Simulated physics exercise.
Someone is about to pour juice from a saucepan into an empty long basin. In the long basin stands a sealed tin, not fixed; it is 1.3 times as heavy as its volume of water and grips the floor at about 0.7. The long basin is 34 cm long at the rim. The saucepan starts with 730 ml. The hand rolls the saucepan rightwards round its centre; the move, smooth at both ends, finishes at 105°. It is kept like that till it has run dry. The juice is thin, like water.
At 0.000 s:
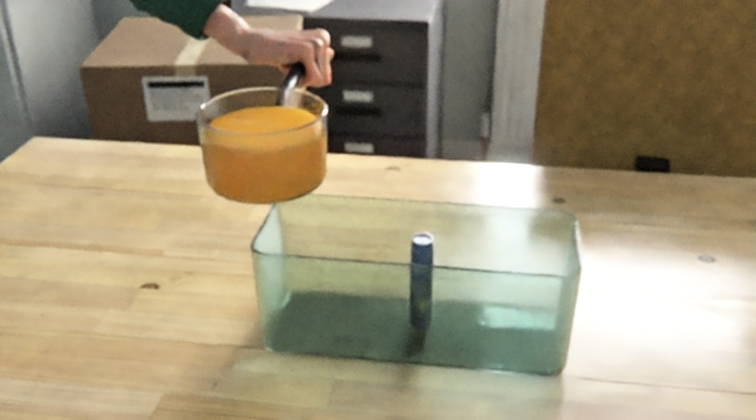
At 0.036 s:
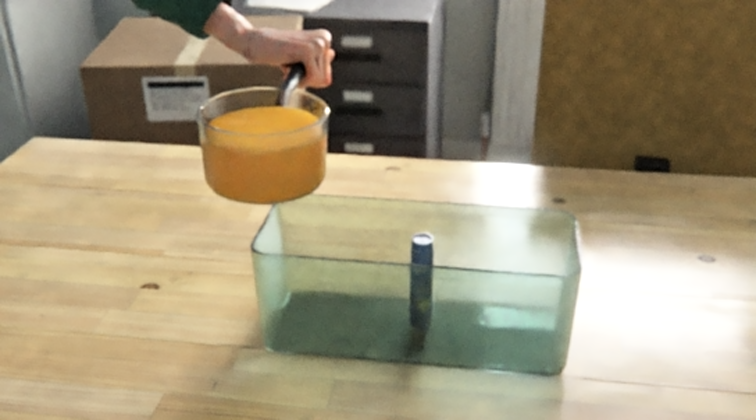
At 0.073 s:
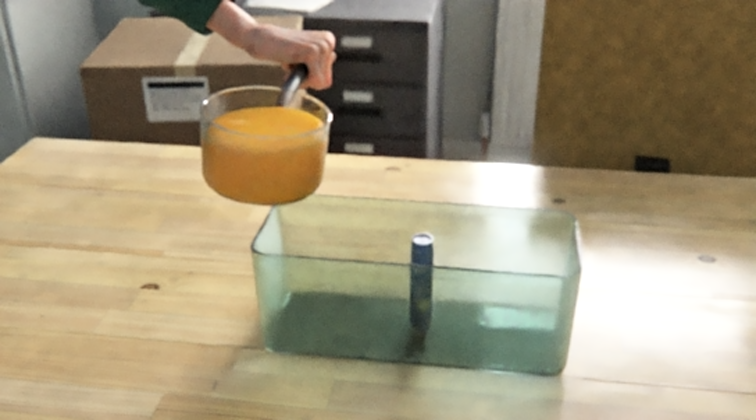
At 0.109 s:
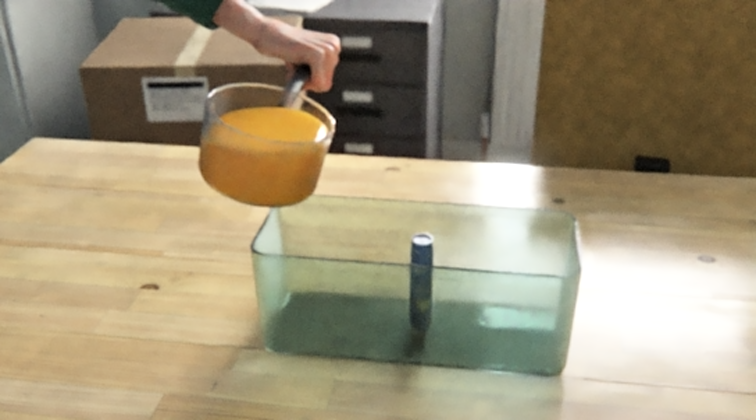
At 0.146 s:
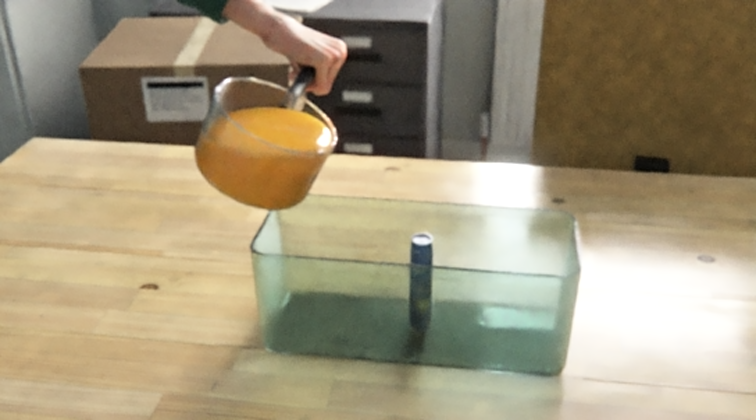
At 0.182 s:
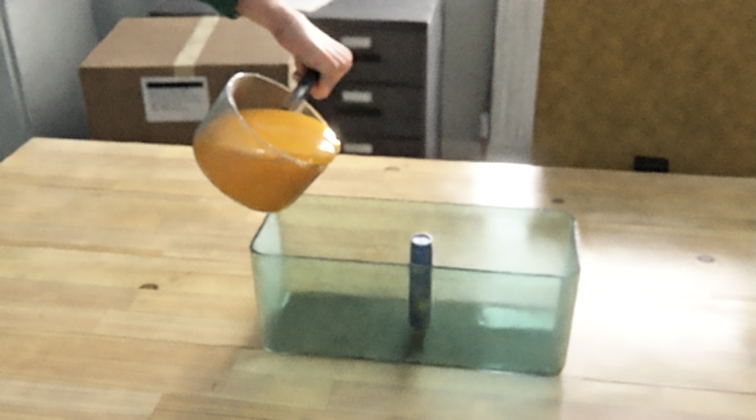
At first, a hand holds a clear saucepan of orange juice nearly level above the left end of a long greenish basin with a dark tin standing in it. The hand then rolls the saucepan rightwards, slowly and then more steeply, and the juice shifts up to the rim on the right.
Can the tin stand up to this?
It keeps standing.
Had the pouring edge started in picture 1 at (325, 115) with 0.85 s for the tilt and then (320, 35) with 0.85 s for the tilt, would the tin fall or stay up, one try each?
First it remains upright; then it falls.
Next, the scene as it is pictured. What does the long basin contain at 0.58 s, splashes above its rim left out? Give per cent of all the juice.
Near 90 in a hundred.
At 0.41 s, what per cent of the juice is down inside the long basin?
About 46 per cent.
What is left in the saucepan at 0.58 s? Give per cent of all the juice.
Near 7 in a hundred.
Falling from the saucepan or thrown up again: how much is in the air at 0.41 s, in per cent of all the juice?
About 24 per cent.
Then, 0.41 s in, the tilt is 104° and 29 per cent is still to pour; the tin stands where it began.
Then, 0.58 s in, the tilt is 105° and 7 per cent is still to pour; the tin stands where it began.
Then, 0.75 s in, the tilt is 105° and 1 per cent is still to pour; the tin stands where it began.
Then, 0.94 s in, the tilt is 105° and 0 per cent is still to pour; the tin stands where it began.
Finally, the tin stands where it began.
